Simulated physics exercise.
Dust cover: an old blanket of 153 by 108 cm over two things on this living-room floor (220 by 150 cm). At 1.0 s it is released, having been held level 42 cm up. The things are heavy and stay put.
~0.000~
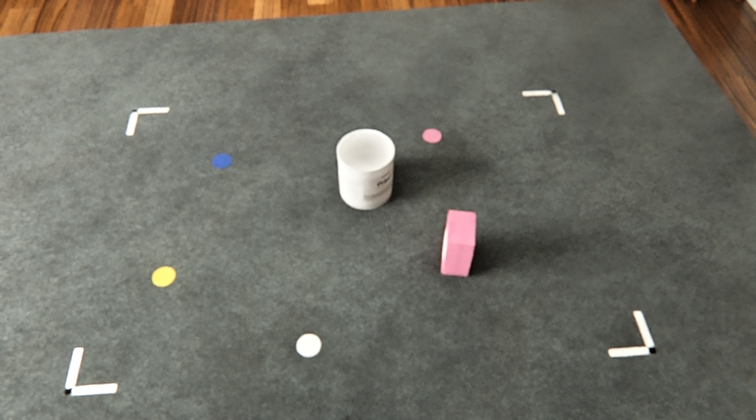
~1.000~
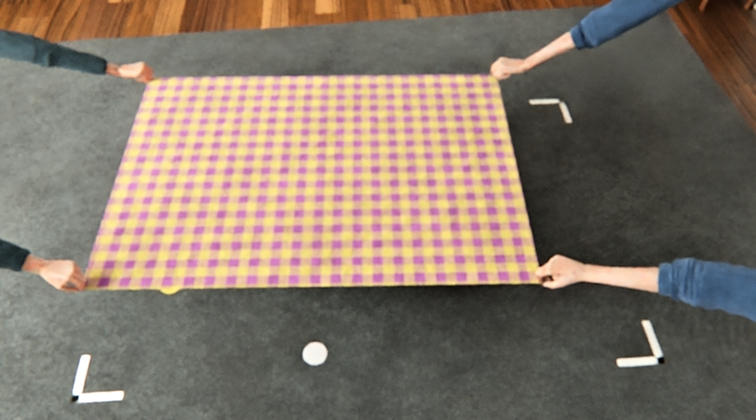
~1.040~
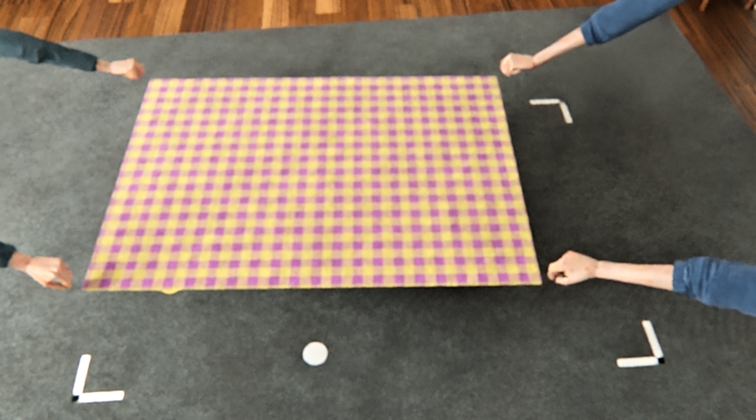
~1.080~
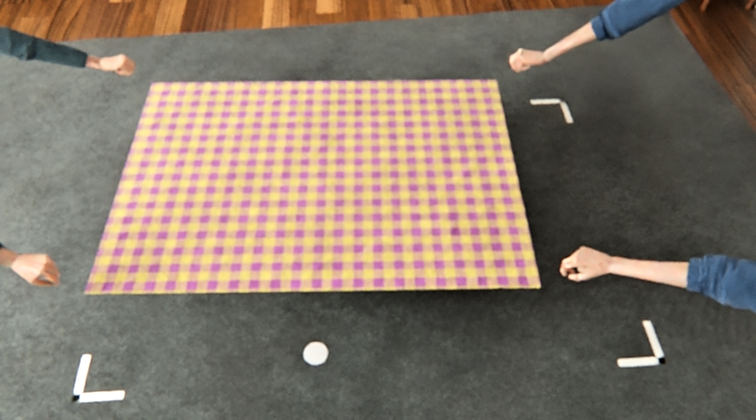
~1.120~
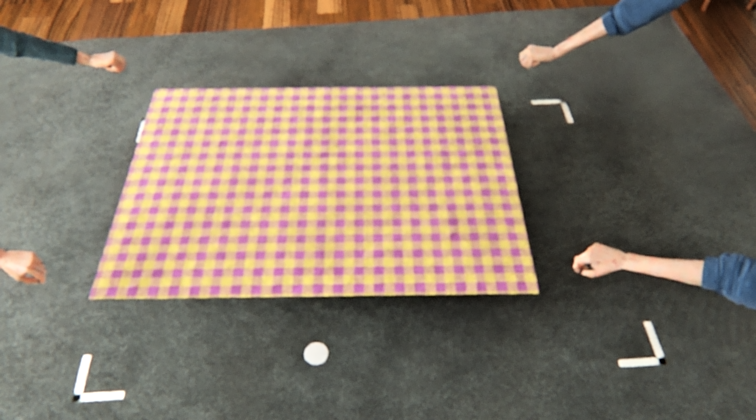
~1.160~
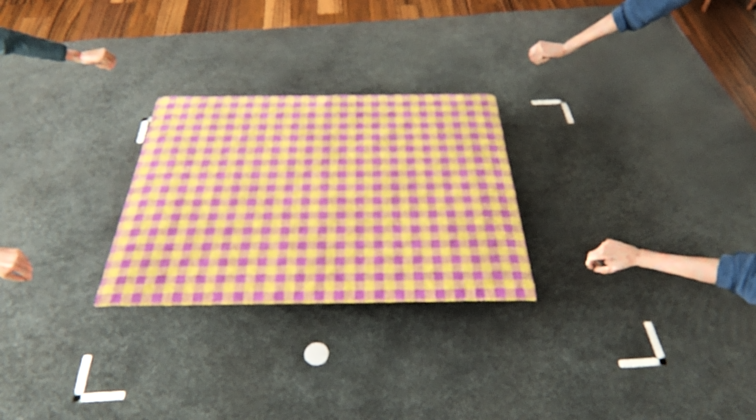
A checked yellow and purple blanket was held stretched flat by its four corners above a white bin and a pink carton, then the hands let go and drew back as it sank slightly, still flat.
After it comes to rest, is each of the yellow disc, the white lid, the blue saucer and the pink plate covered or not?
Result: Yellow disc gets covered, white lid remains in the open, blue saucer ends under the cloth, pink plate still shows.
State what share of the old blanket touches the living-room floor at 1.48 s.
I'd put it near 30 in a hundred.
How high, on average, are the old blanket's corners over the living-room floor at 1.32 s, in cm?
I'd put their mean height at around 6 cm.
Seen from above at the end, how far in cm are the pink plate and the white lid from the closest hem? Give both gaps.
Roughly 6 cm, then 10 cm.
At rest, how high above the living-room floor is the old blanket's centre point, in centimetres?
Roughly 14 cm high.
At 1.3 s, 0 % of it is down, spanning 152 by 112 cm, above yellow disc, blue saucer.
At 1.5 s, 30 % of it is down, spanning 147 by 110 cm, above yellow disc, blue saucer.
At 1.6 s, 30 % of it is down, spanning 149 by 110 cm, above yellow disc, blue saucer.
At 1.8 s, 35 % of it is down, spanning 147 by 111 cm, above yellow disc, blue saucer.
At 3.3 s, 35 % of it is down, spanning 146 by 109 cm, above yellow disc, blue saucer.
